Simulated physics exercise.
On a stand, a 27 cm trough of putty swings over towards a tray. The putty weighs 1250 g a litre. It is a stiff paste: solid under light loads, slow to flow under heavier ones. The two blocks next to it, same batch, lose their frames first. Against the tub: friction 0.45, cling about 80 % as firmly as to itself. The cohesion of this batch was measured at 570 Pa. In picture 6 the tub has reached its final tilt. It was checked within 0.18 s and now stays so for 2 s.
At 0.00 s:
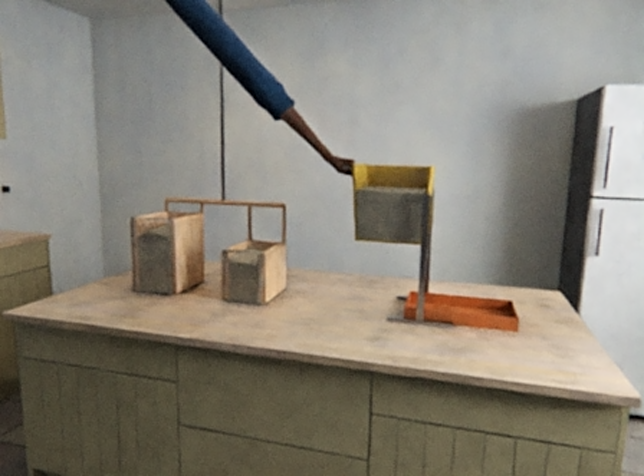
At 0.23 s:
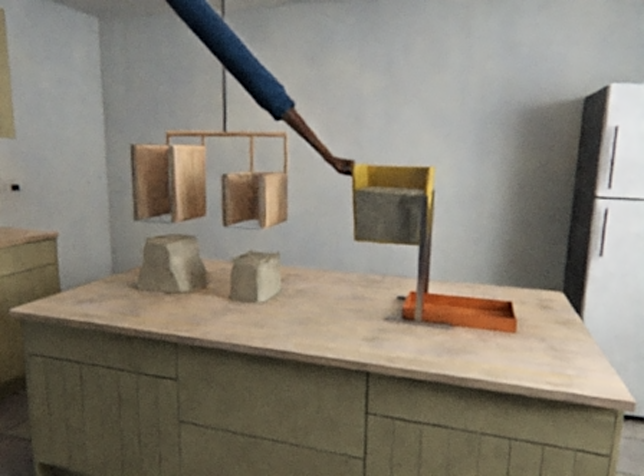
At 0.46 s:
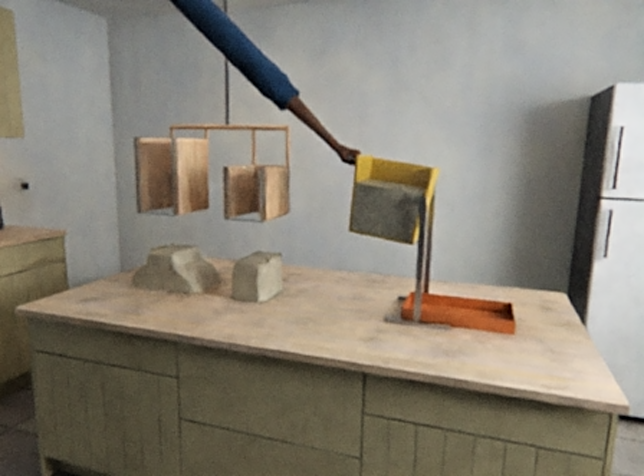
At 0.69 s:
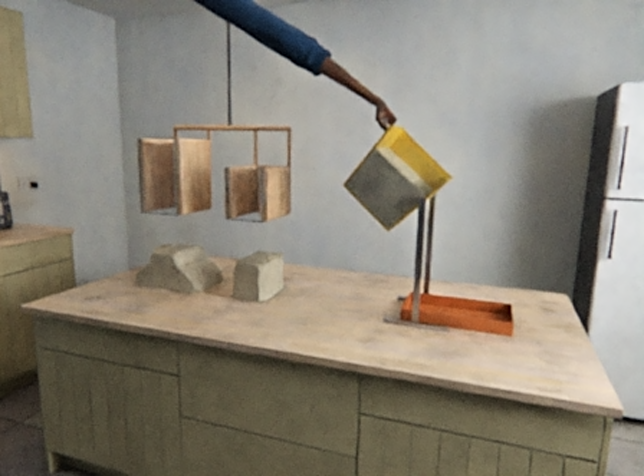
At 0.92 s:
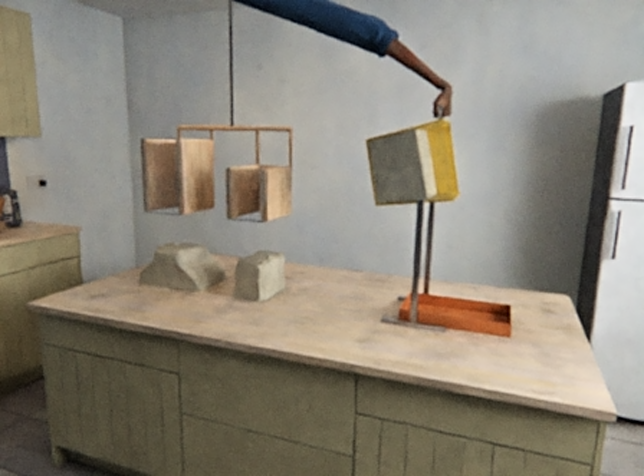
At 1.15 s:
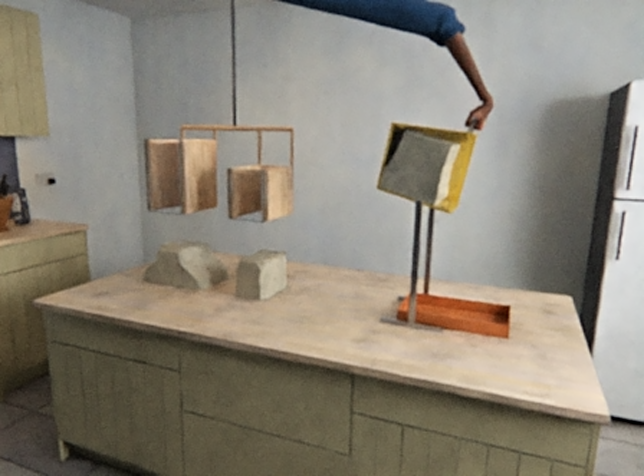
Two wooden molds lift off two grey blocks of putty on a counter, and the larger left block slumps; then a blue-sleeved arm tilts a yellow tub of grey putty rightward above an orange tray, past upright onto its side.
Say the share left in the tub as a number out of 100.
It comes to some 39 %.
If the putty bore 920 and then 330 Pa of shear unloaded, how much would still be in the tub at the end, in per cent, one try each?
In turn about 60 %, 20 %.
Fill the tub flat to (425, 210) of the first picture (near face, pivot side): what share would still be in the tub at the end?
It would be near 60 %.
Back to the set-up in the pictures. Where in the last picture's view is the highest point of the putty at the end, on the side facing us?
Near (420, 176).
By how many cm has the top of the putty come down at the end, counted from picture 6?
Roughly 16 cm.
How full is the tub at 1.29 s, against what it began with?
Some 90 per cent.
After 1.29 s, the tub is at 101 degrees and holds 89 %.
After 1.46 s, the tub is at 101 degrees and holds 50 %.
After 1.63 s, the tub is at 101 degrees and holds 41 %.
After 1.80 s, the tub is at 101 degrees and holds 39 %.
After 3.15 s, the tub is at 101 degrees and holds 39 %.
